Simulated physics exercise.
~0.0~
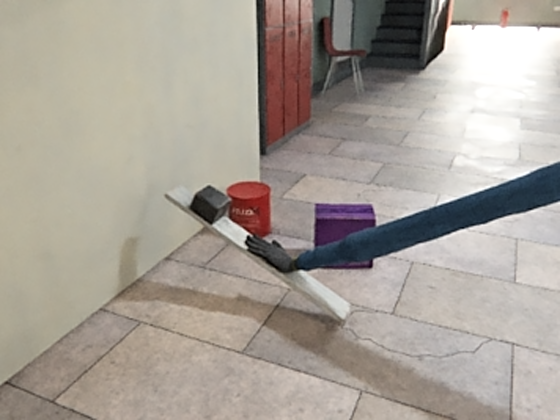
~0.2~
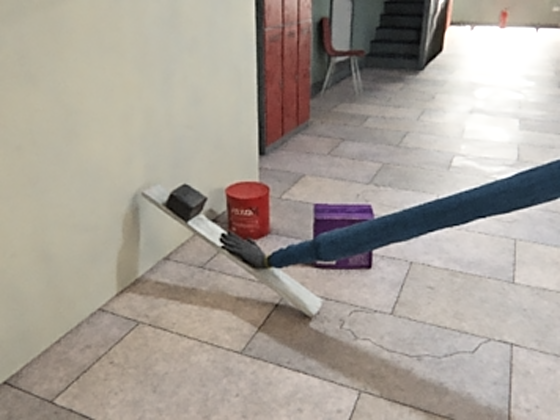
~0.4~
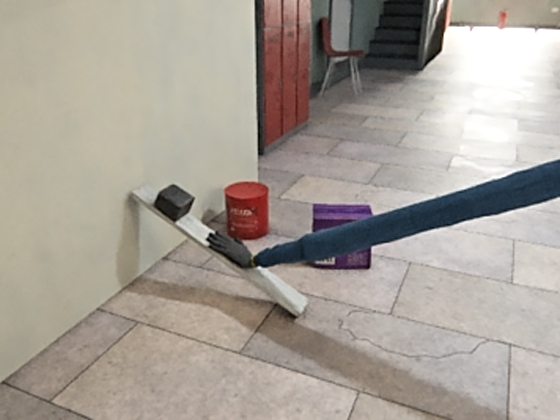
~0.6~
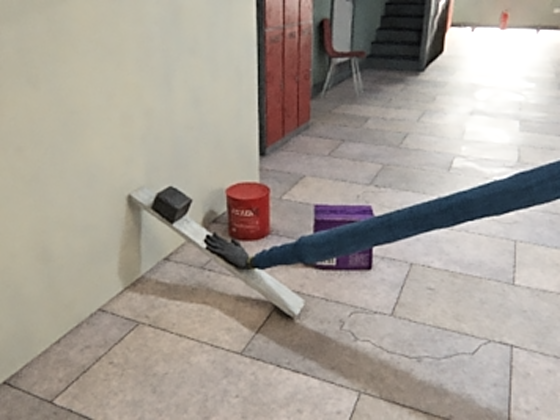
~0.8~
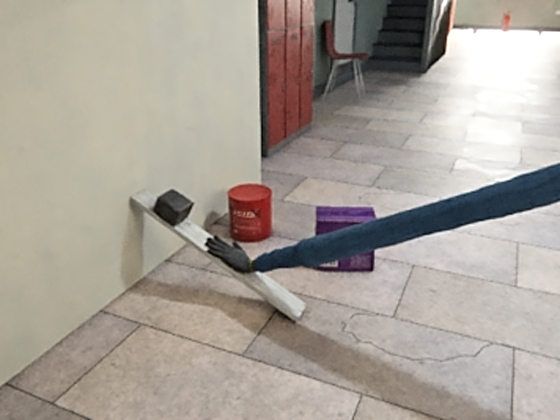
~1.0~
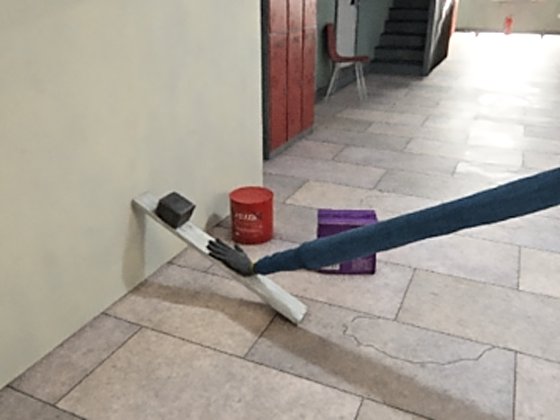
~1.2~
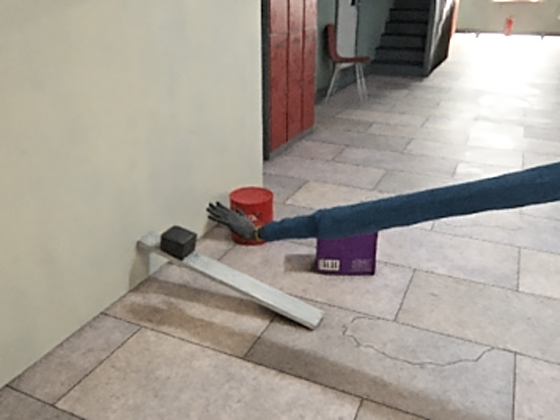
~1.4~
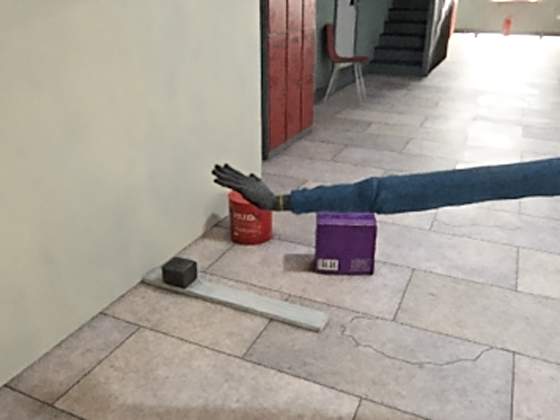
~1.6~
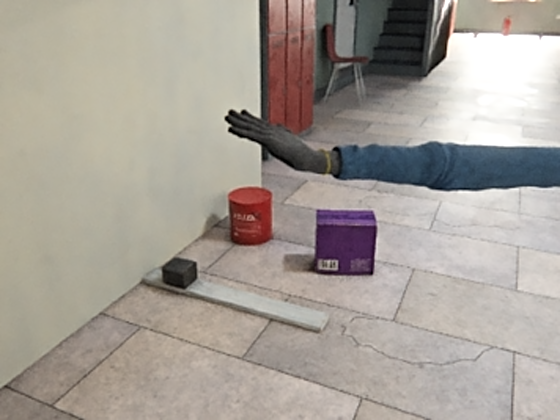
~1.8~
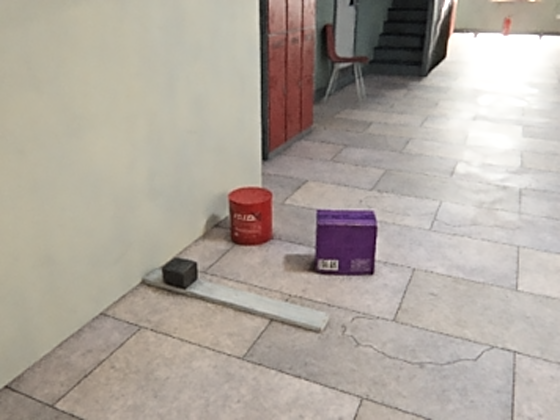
A bare pale wall and the tiled floor before it are seen from slightly above by a gently swaying camera, with red lockers, a chair and stairs behind. A red pail stands near the wall, a purple box sits to its right, and a gloved hand reaching in from the right holds a tilted white plank with a dark block on its upper end. The hand moves the plank left against the wall and holds it there. Then it lets go and draws back, and the plank slides down, block still aboard. The arm leaves, and the plank lies flat on the floor, the pail and box unmoved.
